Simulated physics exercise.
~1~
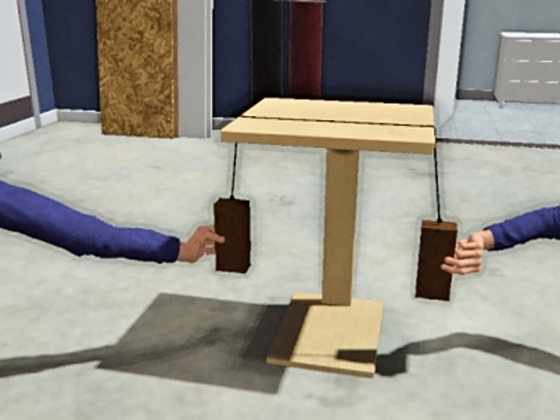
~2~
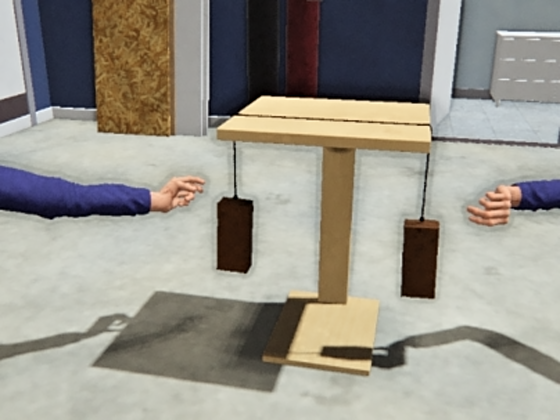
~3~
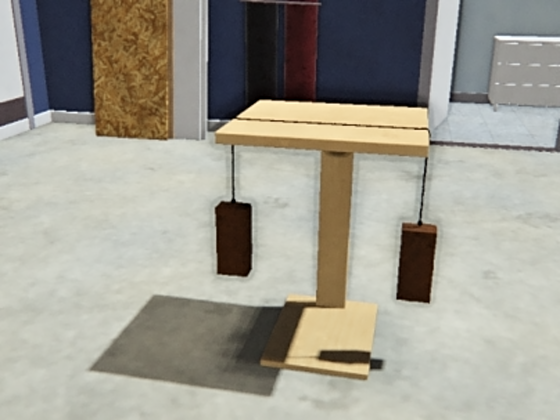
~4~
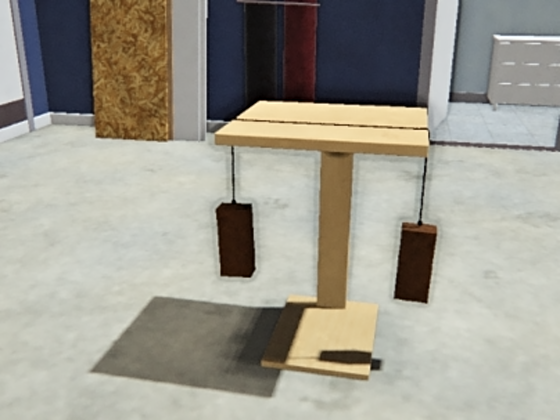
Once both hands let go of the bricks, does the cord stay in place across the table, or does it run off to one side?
The cord stays in place across the table top, with a brick hanging still on each side.
